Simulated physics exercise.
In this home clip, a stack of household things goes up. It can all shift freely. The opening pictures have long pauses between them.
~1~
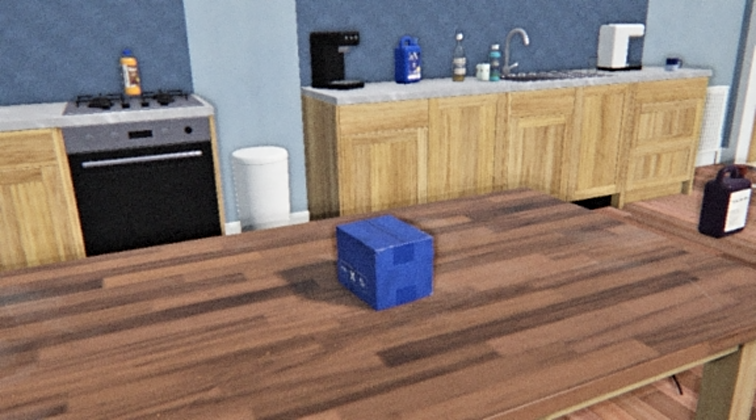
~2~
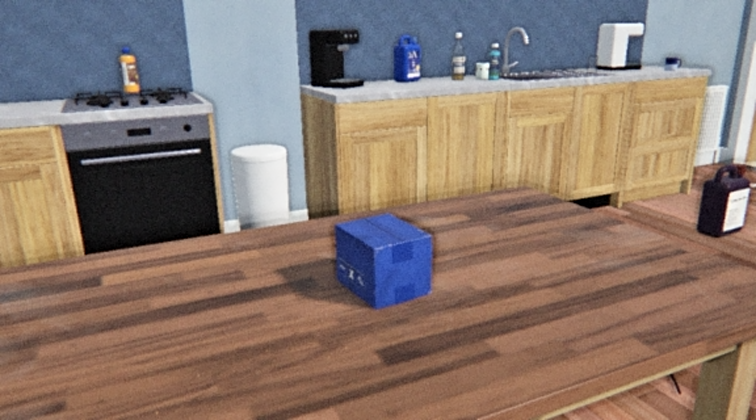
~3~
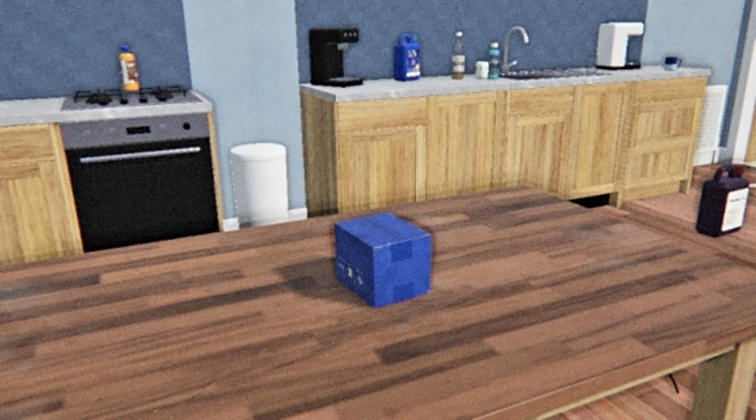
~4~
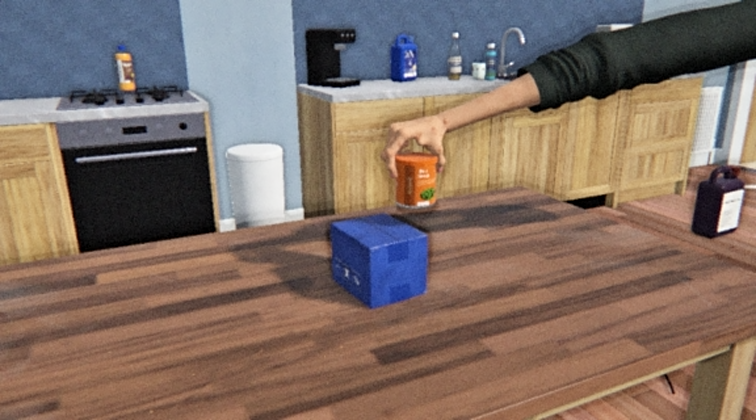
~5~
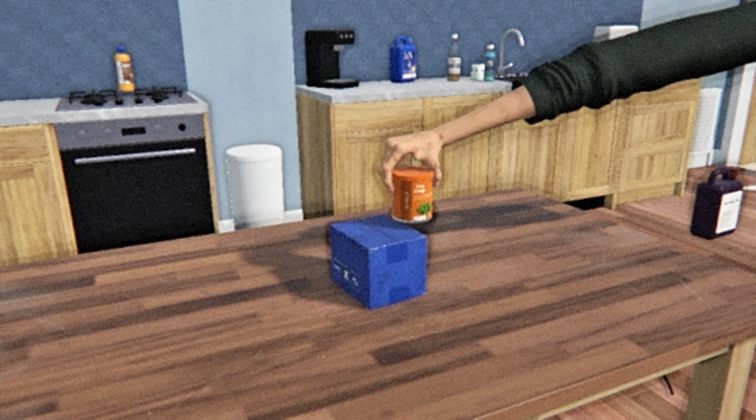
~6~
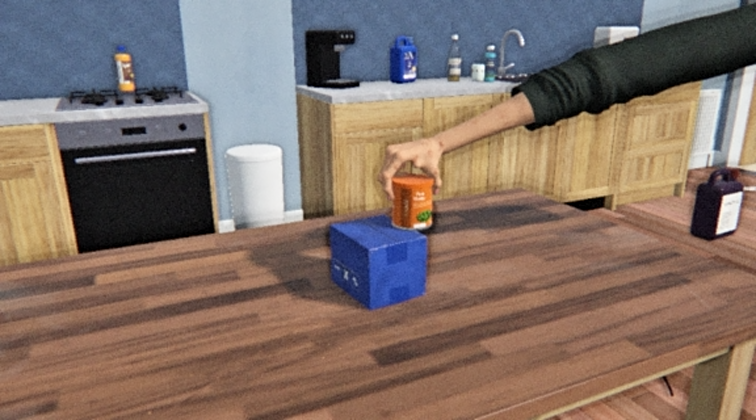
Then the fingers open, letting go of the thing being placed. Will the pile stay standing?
No.
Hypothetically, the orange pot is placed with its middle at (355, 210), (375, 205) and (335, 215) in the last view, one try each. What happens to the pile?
The pile remains standing in the first case, remains standing in the second case and collapses in the third case.
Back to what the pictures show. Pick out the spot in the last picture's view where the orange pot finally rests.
At about (471, 250).
Then, 0.40 s later than the last frame, orange pot now fallen.
Then, 0.60 s later than the last frame, things are still on the move.
When it is over, fallen, orange pot; blue box as before. End places, in pixels of the last picture, orange pot near (471, 250). The pile gives way.
